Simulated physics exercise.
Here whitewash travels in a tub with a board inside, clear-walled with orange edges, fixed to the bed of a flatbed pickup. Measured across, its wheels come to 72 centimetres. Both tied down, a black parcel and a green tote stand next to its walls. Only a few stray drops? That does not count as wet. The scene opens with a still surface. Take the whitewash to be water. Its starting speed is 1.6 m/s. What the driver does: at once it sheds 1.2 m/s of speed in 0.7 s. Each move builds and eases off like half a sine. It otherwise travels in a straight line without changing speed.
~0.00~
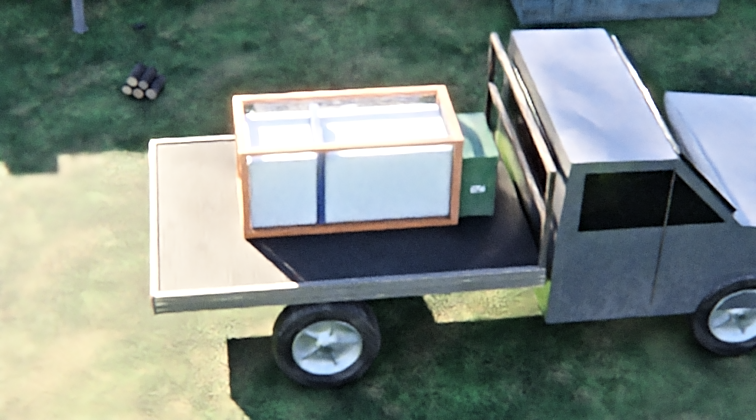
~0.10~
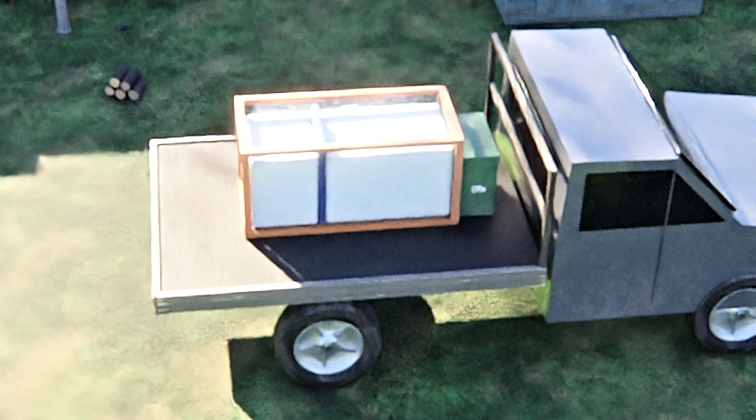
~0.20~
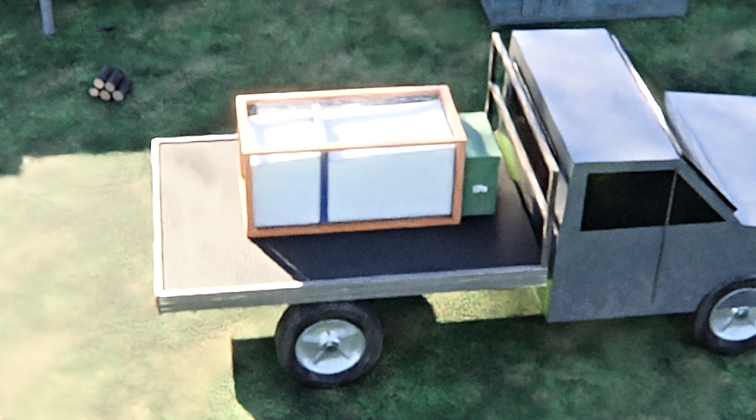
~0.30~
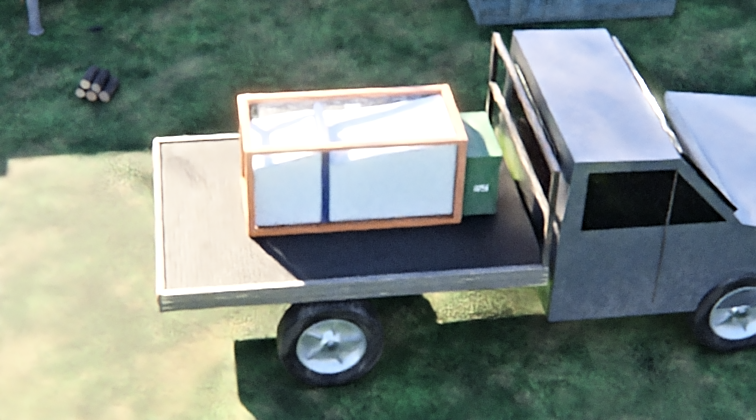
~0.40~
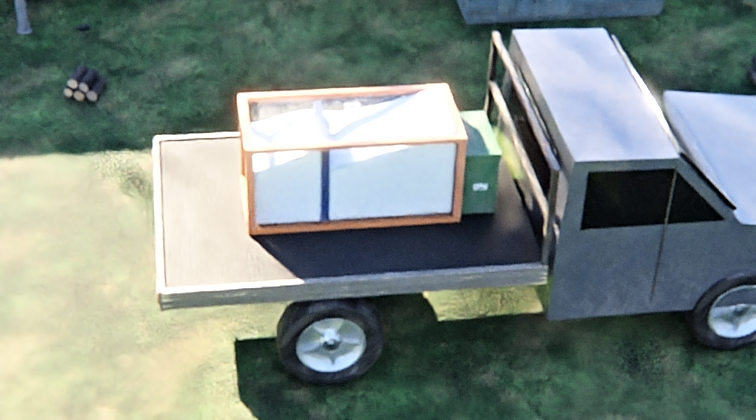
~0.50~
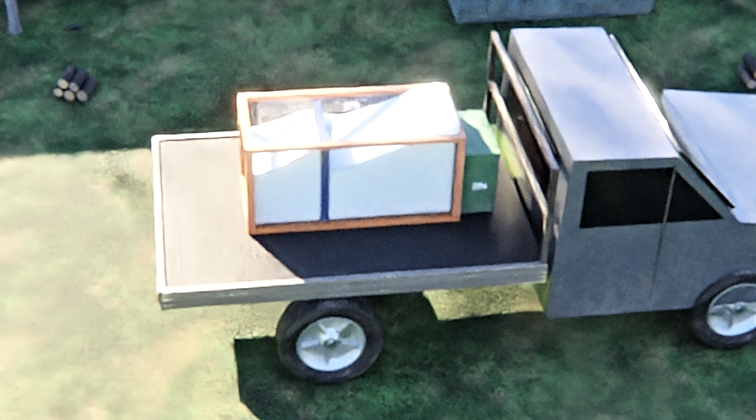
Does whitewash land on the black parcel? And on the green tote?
Note: Black parcel spared; green tote hit.
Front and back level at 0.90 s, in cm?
Front: 58 cm; back: 48 cm.
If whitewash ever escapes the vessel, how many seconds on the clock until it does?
I'd put it at close to 0.8 seconds.
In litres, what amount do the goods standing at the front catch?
I'd guess close to 5 litres land there.
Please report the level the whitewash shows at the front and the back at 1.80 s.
The front reads 58 cm and the back reads 60 cm.
By 0.90 s the surface is 58 cm up at the front and 49 cm at the back; 1 per cent is out, over the front.
By 1.30 s the surface is 44 cm up at the front and 44 cm at the back; 2 per cent is out, over the front.
By 1.80 s the surface is 58 cm up at the front and 60 cm at the back; 2 per cent is out, over the front.
By 3.68 s 2 per cent is out, over the front; the black parcel has caught a few drops and the green tote 5 litres.
